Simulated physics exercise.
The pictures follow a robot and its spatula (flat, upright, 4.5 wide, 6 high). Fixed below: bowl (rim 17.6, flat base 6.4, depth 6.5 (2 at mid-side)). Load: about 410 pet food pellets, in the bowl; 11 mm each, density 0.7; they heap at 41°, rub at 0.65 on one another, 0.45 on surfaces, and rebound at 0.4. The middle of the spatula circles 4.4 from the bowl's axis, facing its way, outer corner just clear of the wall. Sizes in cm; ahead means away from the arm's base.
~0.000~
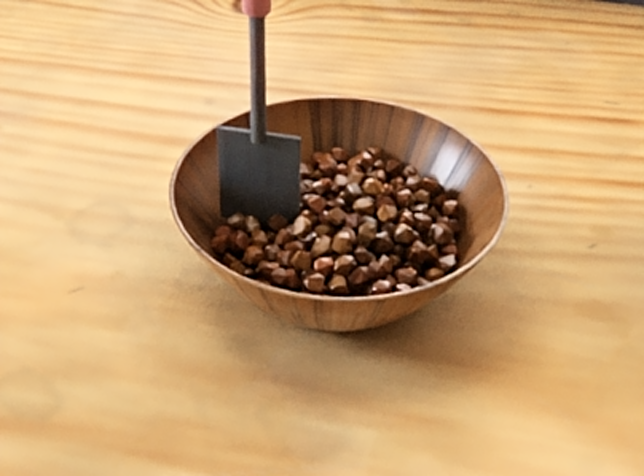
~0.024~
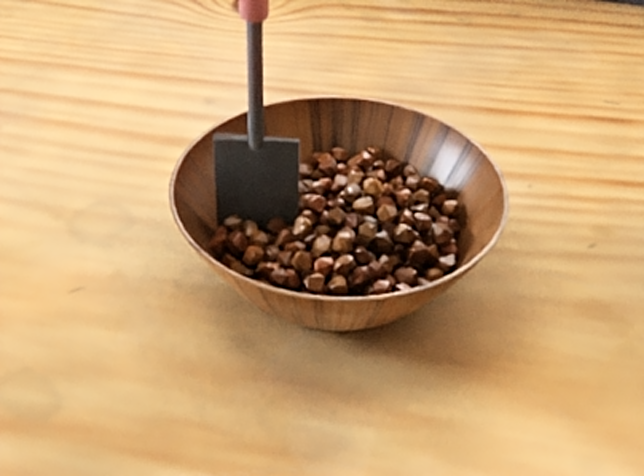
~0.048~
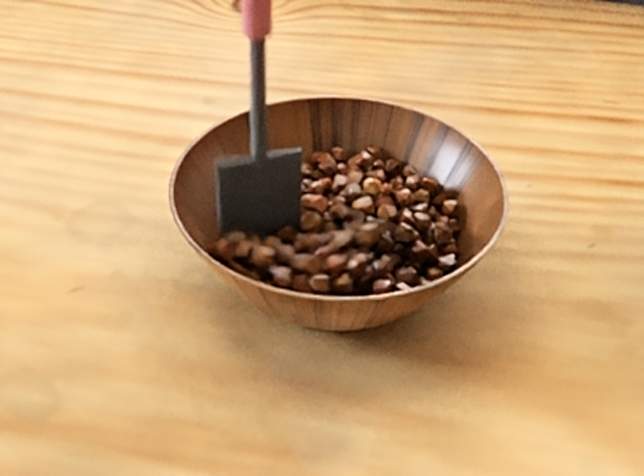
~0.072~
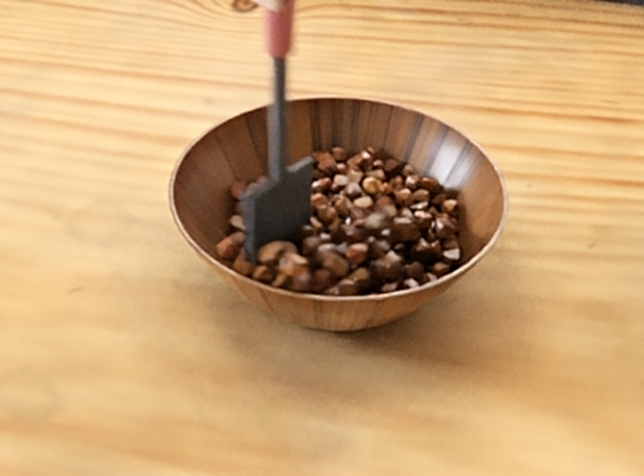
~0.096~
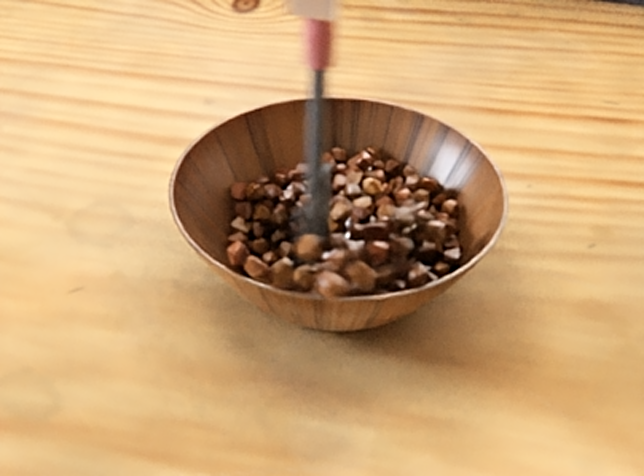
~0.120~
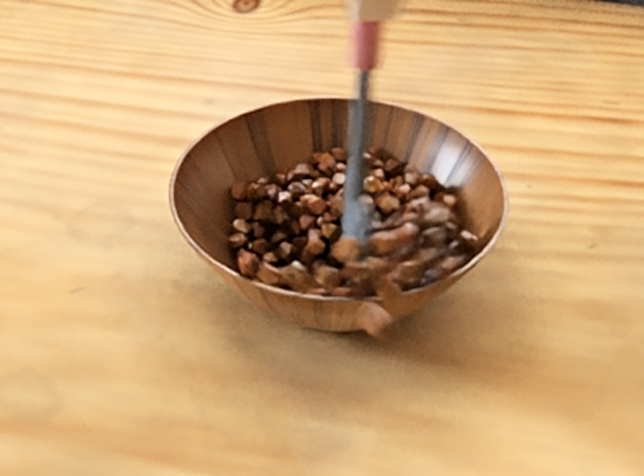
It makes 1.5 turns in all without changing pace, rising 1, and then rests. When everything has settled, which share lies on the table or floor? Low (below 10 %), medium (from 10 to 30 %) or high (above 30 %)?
Answer: High; above 30 % of the pet food pellets finish on the table or floor.
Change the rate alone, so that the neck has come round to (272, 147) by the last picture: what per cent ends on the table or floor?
About 20 per cent.
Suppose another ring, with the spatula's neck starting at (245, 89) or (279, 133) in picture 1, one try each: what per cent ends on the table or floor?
About 15 and 50 per cent.
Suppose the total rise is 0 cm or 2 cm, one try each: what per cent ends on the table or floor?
About 50 and 30 per cent.
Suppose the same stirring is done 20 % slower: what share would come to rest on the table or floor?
In that case some 35 per cent.
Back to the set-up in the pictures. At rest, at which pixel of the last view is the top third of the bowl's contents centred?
At about (345, 242).
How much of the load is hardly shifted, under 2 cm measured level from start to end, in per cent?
Some 40 per cent.
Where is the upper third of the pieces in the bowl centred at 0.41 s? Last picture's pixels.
Near (321, 260).
By 0.27 s, 274° round, highest piece 16 above the table; 322 in the bowl, 12 on the table or floor, 73 in flight or on the tool.
By 0.41 s, 76° round, highest piece 10 above the table; 261 in the bowl, 94 on the table or floor, 52 in flight or on the tool.
By 0.68 s, 180° round, highest piece 5 above the table; 245 in the bowl, 162 on the table or floor.
By 1.38 s, 180° round, highest piece 5 above the table; 245 in the bowl, 162 on the table or floor.
Final count, 245 in the bowl, 162 on the table or floor. That is 40 % on the table or floor.
